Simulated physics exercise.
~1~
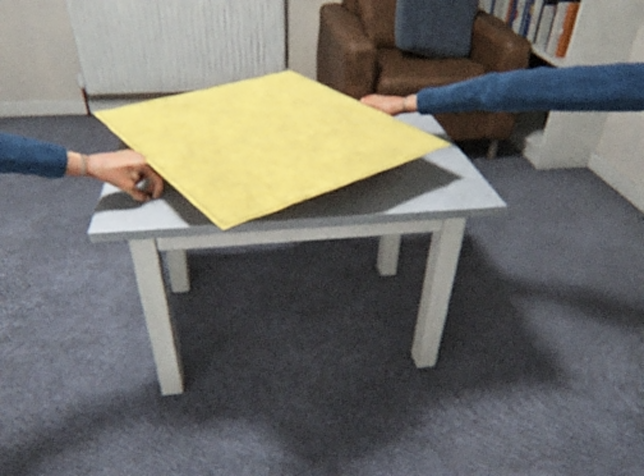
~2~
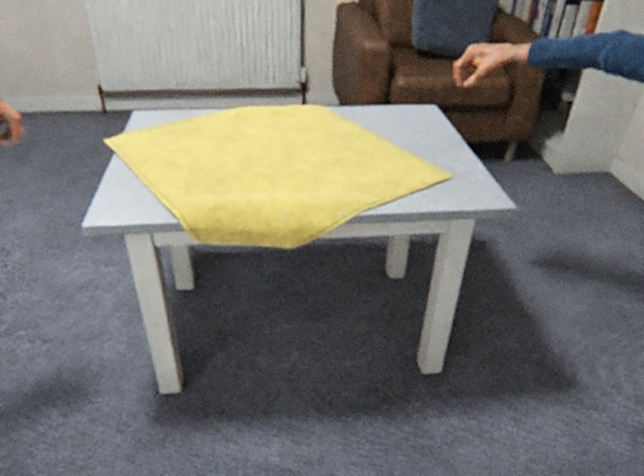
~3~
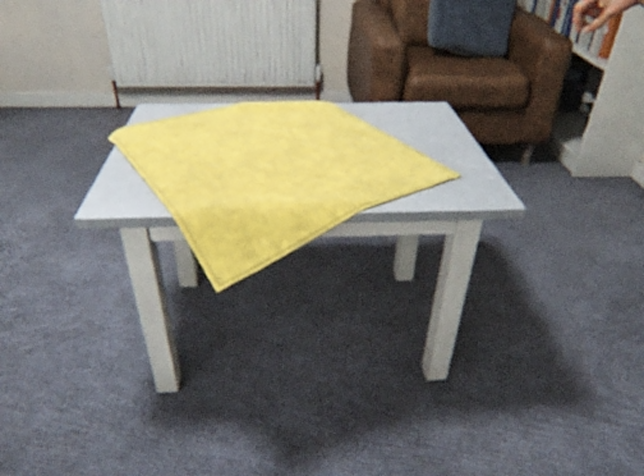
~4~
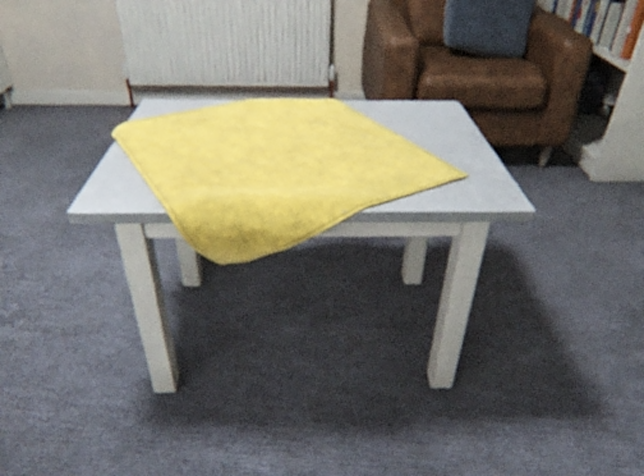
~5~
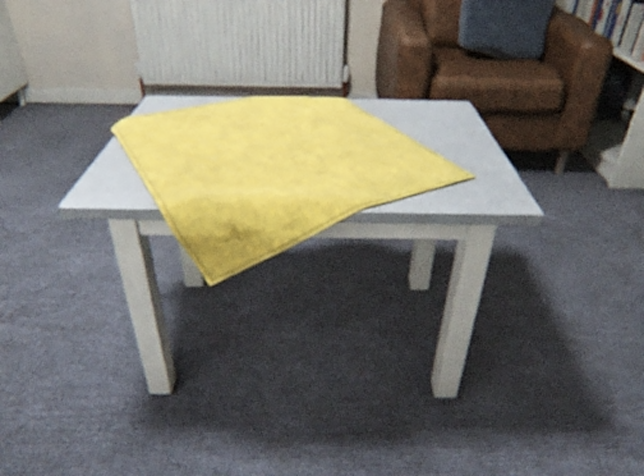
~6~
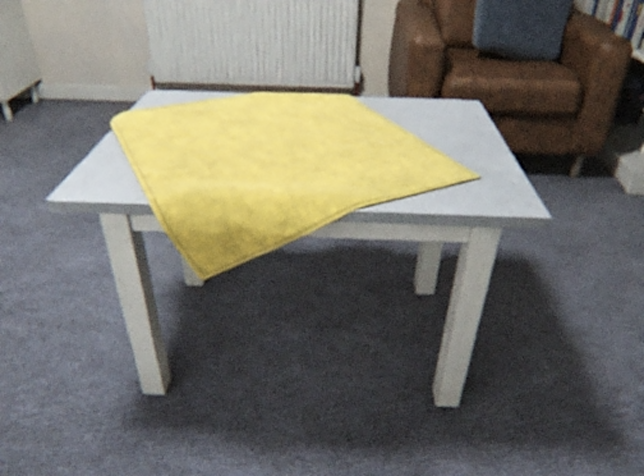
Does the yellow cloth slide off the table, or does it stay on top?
It stays on the table. Most of it lies on the top while the front corner hangs over the near edge.
A yellow square cloth is held out flat by two hands, one on each side, just above a pale grey table with white legs. The hands let go and draw away to the left and right as the cloth drops onto the tabletop. Its near corner flops over the front edge, hangs down and sways slightly, curling under and then straightening. The view drifts gently sideways around the table once the hands have gone. At the end the cloth rests mostly on the top, with its front corner draped over the edge.
